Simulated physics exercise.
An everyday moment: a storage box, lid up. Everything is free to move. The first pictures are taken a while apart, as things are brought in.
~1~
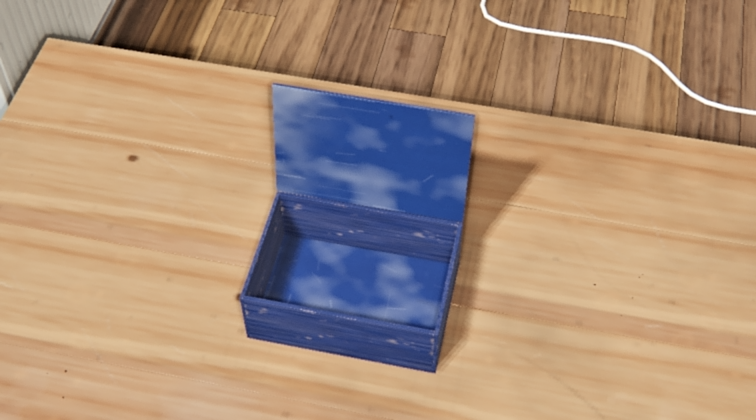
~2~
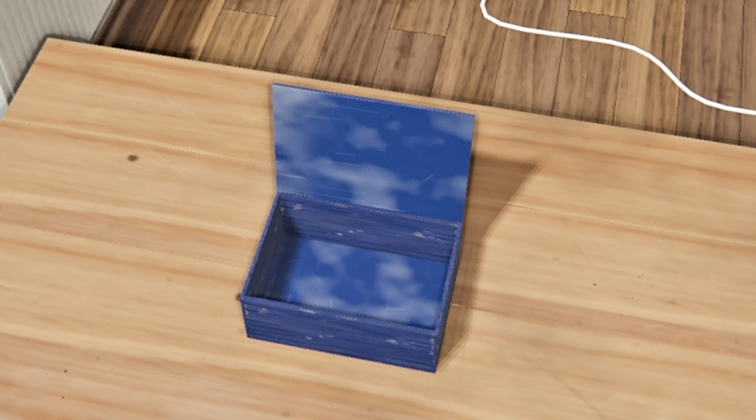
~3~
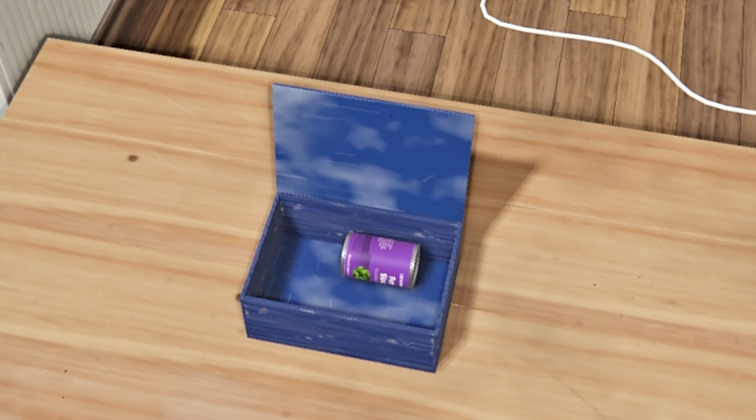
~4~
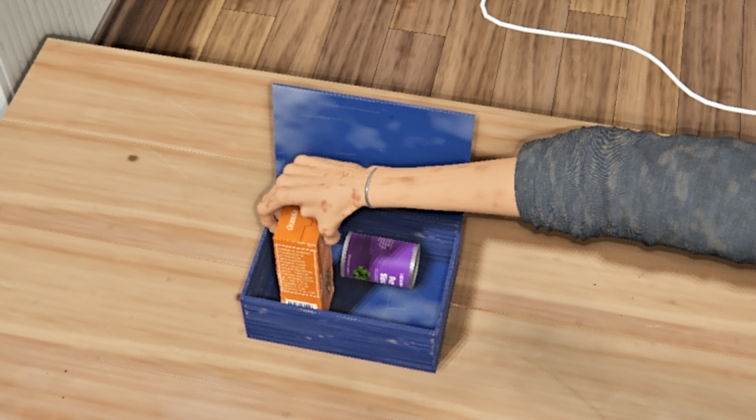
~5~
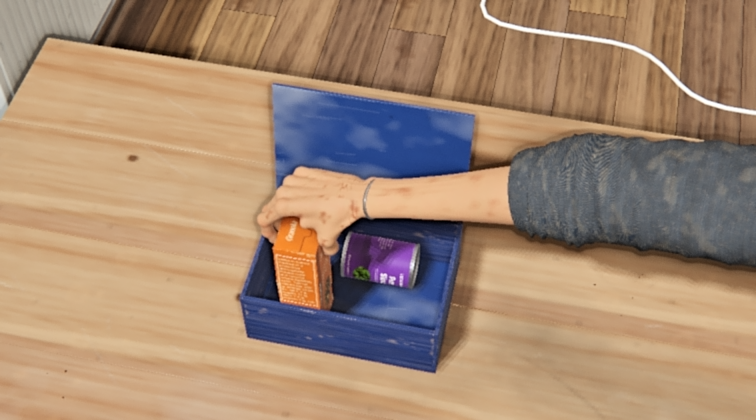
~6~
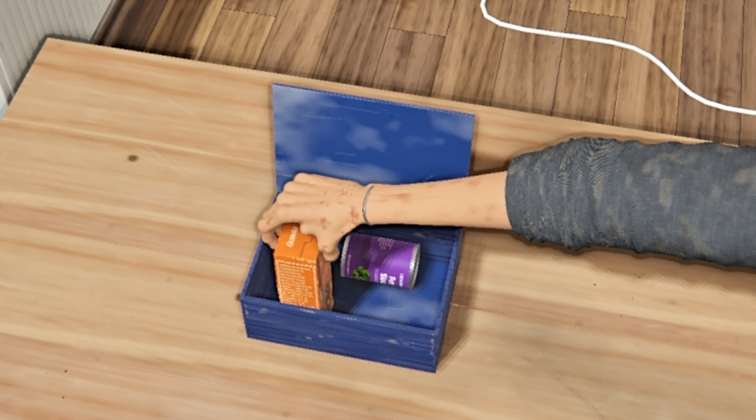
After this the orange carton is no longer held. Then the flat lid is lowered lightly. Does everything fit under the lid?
Outcome: The lid stays ajar.
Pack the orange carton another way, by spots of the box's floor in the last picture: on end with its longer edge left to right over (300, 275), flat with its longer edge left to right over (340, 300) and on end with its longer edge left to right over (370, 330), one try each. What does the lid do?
In the first case it is held up; in the second case it shuts flat; in the third case it is held up.
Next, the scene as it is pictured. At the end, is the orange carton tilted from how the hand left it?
It stays as placed.
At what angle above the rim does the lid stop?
About 45°.
Then, 1.10 s later than the last frame, lid starting down.
Then, 1.50 s later than the last frame, lid 66° above the rim.
Then, 1.70 s later than the last frame, lid 46° above the rim.
Then, 3.50 s later than the last frame, lid 43° above the rim.
When it is over, lid 43° above the rim; both as before. End places, in pixels of the last picture, orange carton near (305, 281).
